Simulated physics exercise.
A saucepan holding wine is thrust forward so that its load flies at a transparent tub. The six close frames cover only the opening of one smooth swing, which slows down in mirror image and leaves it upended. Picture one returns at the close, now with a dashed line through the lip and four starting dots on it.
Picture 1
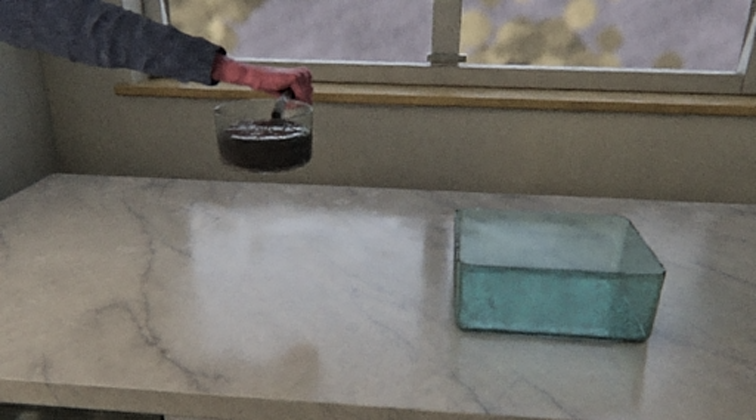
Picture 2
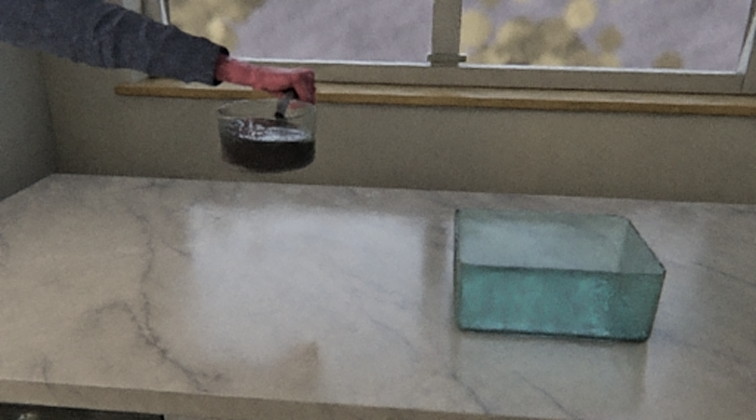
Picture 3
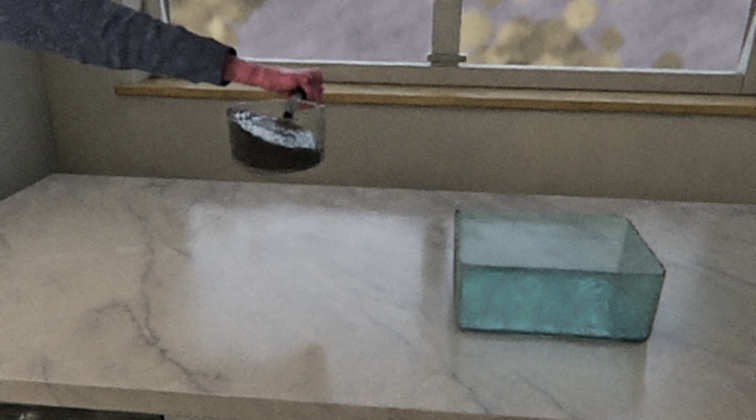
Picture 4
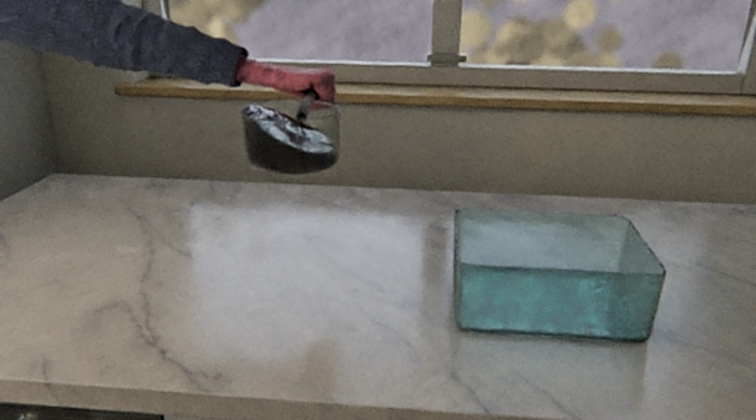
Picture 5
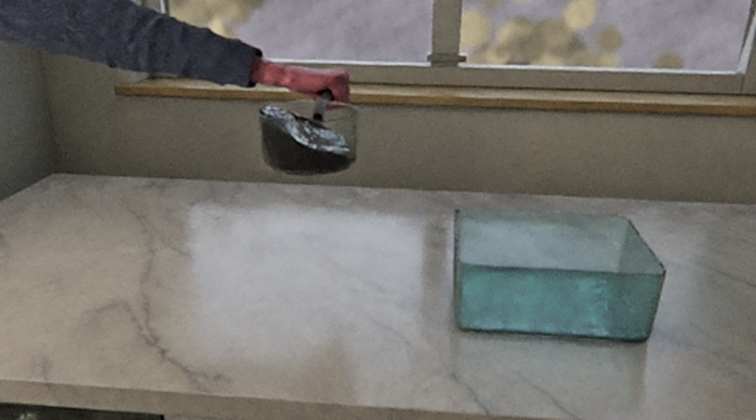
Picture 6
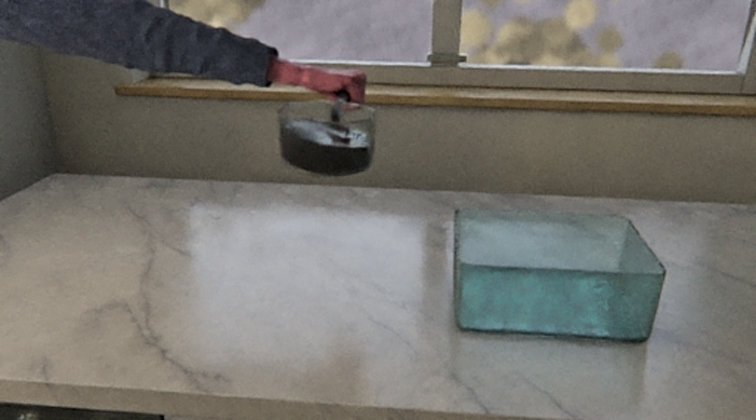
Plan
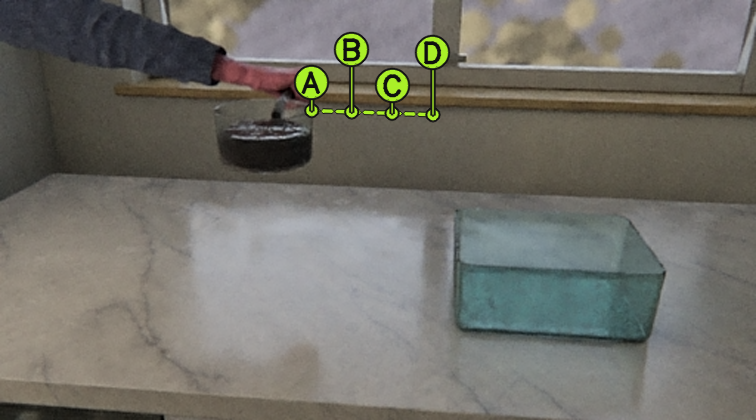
A clear pan of dark liquid, held by a hand from above, moved a short way right over a marble counter toward a greenish see-through tub, the liquid sloshing up its left side before flattening somewhat.
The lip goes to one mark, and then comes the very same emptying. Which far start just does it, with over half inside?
B will do.
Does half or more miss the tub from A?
Yes.
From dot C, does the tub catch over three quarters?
Yes.
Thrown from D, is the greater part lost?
No, not at all.
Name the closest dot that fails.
That would be A.
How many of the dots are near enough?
Three.
In lime, A at (311, 110); B at (351, 111); C at (392, 113); D at (432, 114).
Choosing A, about 30 % lands in the tub, 67 % falls short.
Choosing B, about 87 % lands in the tub, 10 % falls short and 3 % goes beside or beyond.
Choosing C, about 93 % lands in the tub, 2 % falls short and 5 % goes beside or beyond.
Choosing D, about 94 % lands in the tub, 2 % falls short and 3 % goes beside or beyond.
